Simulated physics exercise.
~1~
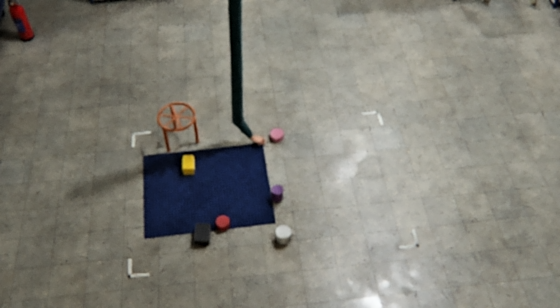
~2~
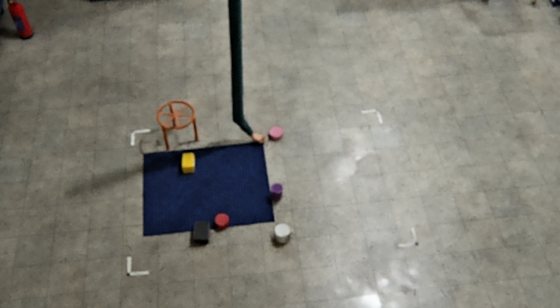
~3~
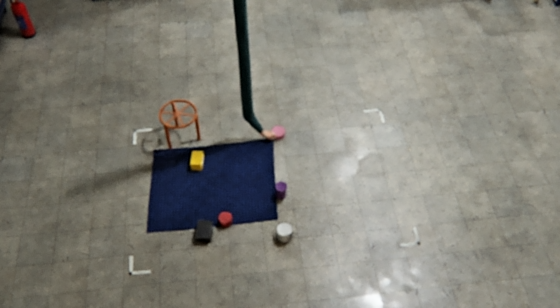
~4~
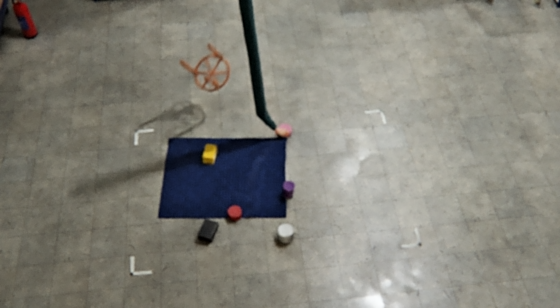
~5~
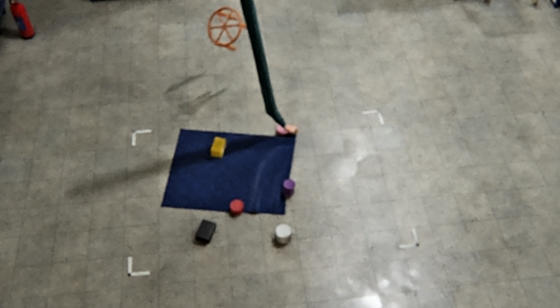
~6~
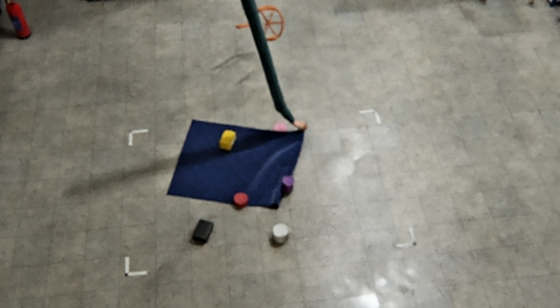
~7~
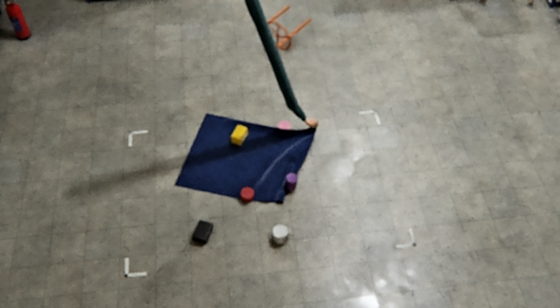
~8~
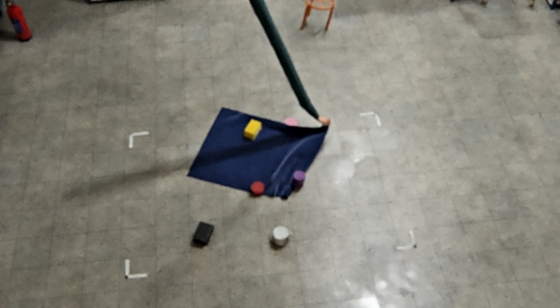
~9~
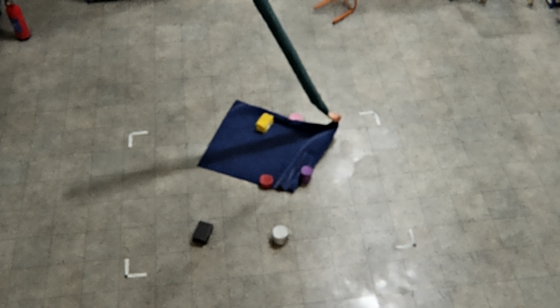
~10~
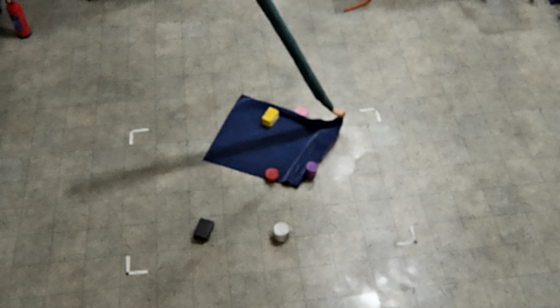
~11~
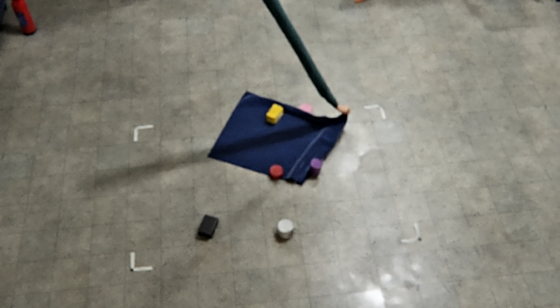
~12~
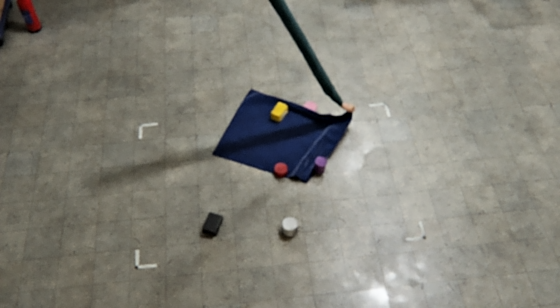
In the video, a dark pole drags a blue mat by its corner up and to the right, carrying yellow, red and purple objects along while an orange stool tumbles away out of view; the mat ends skewed and creased, with the black and white objects left behind.
